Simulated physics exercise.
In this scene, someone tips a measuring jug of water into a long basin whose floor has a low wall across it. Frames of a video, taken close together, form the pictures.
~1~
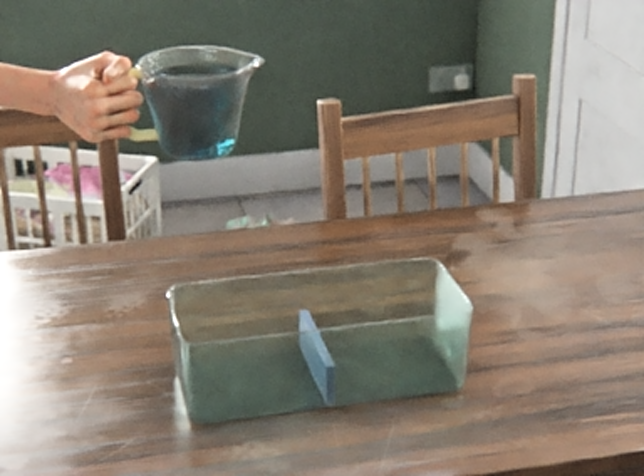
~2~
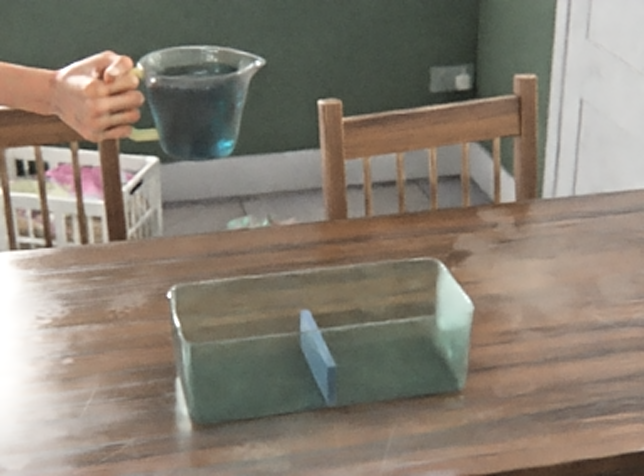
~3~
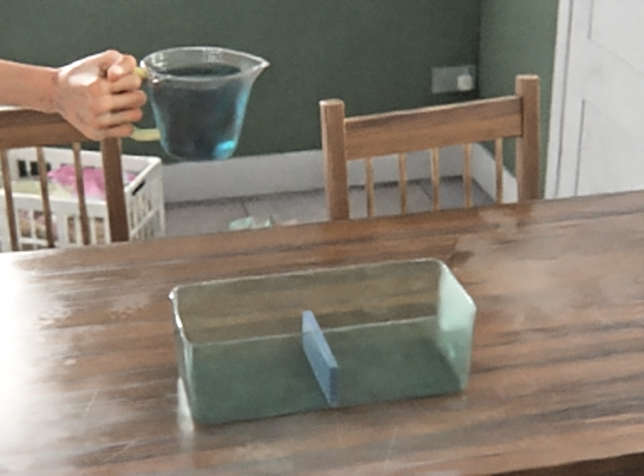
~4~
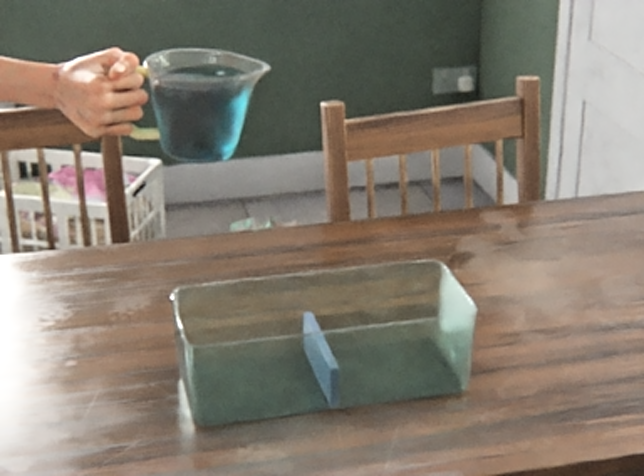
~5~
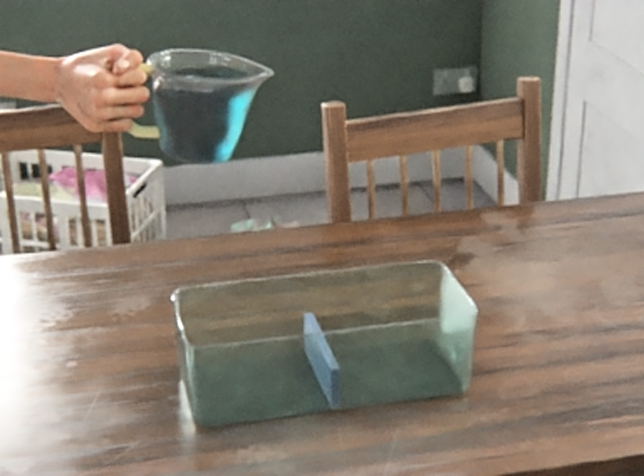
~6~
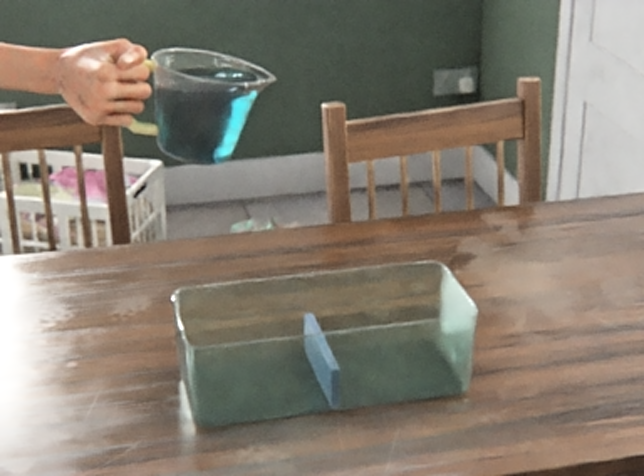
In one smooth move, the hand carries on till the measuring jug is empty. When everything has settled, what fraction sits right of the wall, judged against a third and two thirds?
It settles with more than two thirds on the right.
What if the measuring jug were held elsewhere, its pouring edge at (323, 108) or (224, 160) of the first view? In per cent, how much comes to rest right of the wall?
95 and 0 in a hundred.
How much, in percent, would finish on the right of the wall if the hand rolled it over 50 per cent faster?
Estimate: Around 70 %.
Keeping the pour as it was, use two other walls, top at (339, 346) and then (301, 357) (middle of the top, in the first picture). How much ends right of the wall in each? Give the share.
Try 1: About 50 percent; try 2: About 80 percent.
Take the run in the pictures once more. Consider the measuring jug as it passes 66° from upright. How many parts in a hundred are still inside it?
I'd reckon near 60 percent is still held at that tilt.
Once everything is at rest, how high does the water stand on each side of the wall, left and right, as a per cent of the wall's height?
I'd put the left at about 10 and the right at about 30.
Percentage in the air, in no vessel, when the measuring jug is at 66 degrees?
30 %.
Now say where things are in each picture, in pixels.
The first picture shows tilt 0°; pouring edge (264, 59); surface from (144, 78) to (246, 71); the long basin's rim runs from (174, 316) to (455, 284); the wall's top is at (316, 338).
The second picture shows tilt 1°; pouring edge (265, 60); surface from (146, 78) to (246, 71).
The third picture shows tilt 2°; pouring edge (268, 62); surface from (149, 78) to (249, 73).
The fourth picture shows tilt 4°; pouring edge (270, 66); surface from (150, 80) to (252, 74).
The fifth picture shows tilt 8°; pouring edge (273, 71); surface from (154, 81) to (257, 76).
The sixth picture shows tilt 12°; pouring edge (276, 77); surface from (156, 83) to (262, 76).
A moment on, the measuring jug is tipped part way and 60 per cent is still to pour, 1 is left of the wall and 10 right of it.
Next, the measuring jug is tipped right over and 5 per cent is still to pour, 5 is left of the wall and 72 right of it.
Then the measuring jug is tipped right over and 0 per cent is still to pour, 20 is left of the wall and 76 right of it.
Later the measuring jug is tipped right over and 0 per cent is still to pour, 20 is left of the wall and 76 right of it.
Finally, 20 per cent lies left of the wall, 76 right of it and 4 outside.
